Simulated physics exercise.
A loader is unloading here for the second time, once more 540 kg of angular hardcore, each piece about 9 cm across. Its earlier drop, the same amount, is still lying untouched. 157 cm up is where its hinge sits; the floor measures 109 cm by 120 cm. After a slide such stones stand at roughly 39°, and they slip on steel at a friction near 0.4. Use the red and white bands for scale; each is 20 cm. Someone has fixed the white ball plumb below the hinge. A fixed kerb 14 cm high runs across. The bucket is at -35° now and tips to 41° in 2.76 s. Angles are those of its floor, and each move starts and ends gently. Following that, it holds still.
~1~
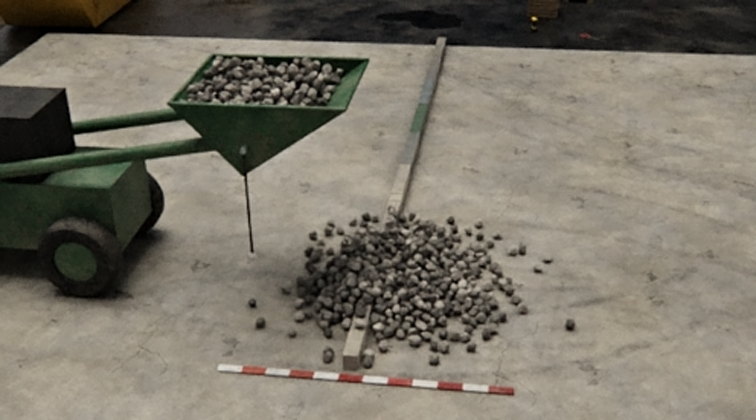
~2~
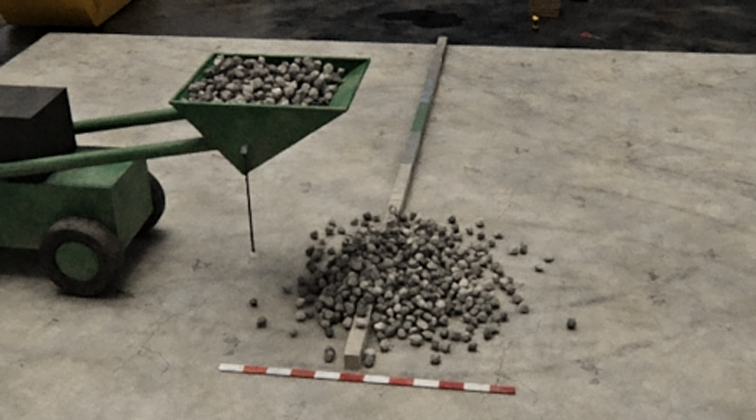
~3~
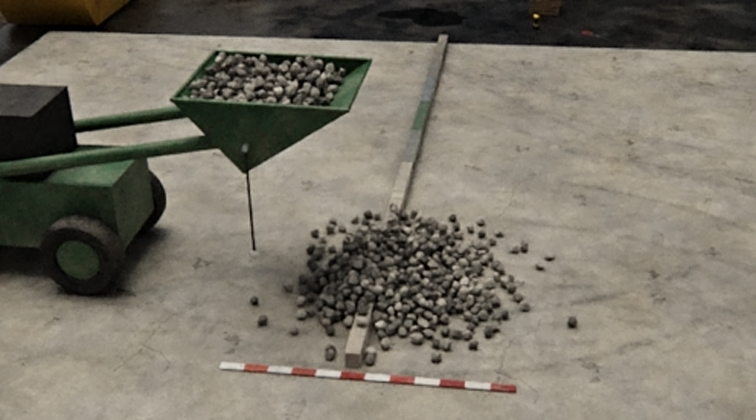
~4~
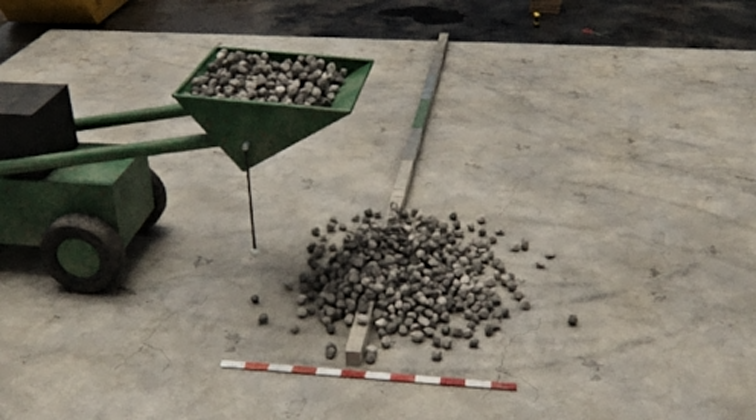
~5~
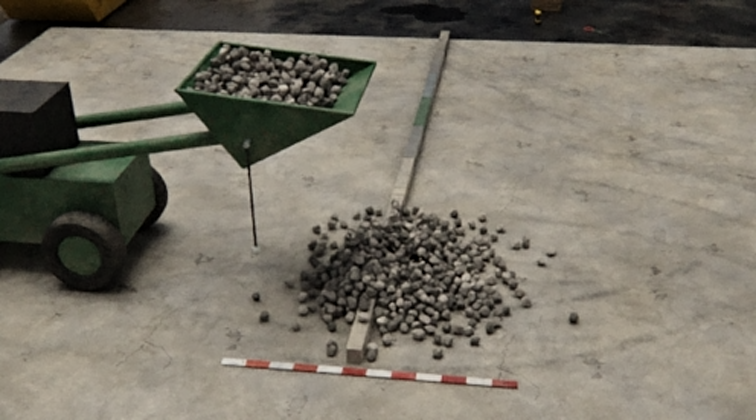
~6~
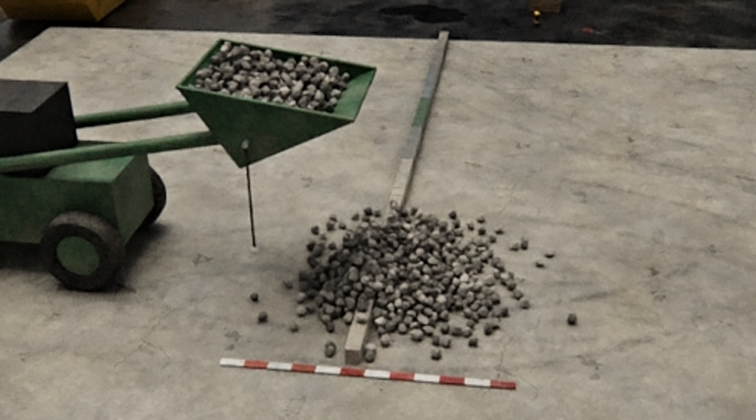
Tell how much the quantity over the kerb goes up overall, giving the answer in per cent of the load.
It goes up by roughly 53 per cent.
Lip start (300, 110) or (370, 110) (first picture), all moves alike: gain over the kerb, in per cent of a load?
First place: Roughly 5 %; second place: Roughly 85 %.
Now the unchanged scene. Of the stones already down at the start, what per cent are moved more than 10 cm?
Roughly 5 % of them.
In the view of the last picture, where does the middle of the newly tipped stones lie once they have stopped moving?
Near (387, 254).
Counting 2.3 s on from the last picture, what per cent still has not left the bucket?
It keeps some 15 percent of its load.
Then, 1.5 s after the last picture the floor is at 29°; in per cent of one load, 98 in the bucket, 37 on this side of the kerb, 65 over the kerb; the foremost stones are at (532, 274).
Then, 2.3 s after the last picture the floor is at 41°; in per cent of one load, 16 in the bucket, 87 on this side of the kerb, 97 over the kerb; the foremost stones are at (532, 274).
Then, 2.6 s after the last picture the floor is at 41°; in per cent of one load, 0 in the bucket, 86 on this side of the kerb, 114 over the kerb; the foremost stones are at (532, 274).
Then, 5.5 s after the last picture the floor is at 41°; in per cent of one load, 0 in the bucket, 81 on this side of the kerb, 119 over the kerb; the foremost stones are at (537, 267). Net gain over the kerb, 53.
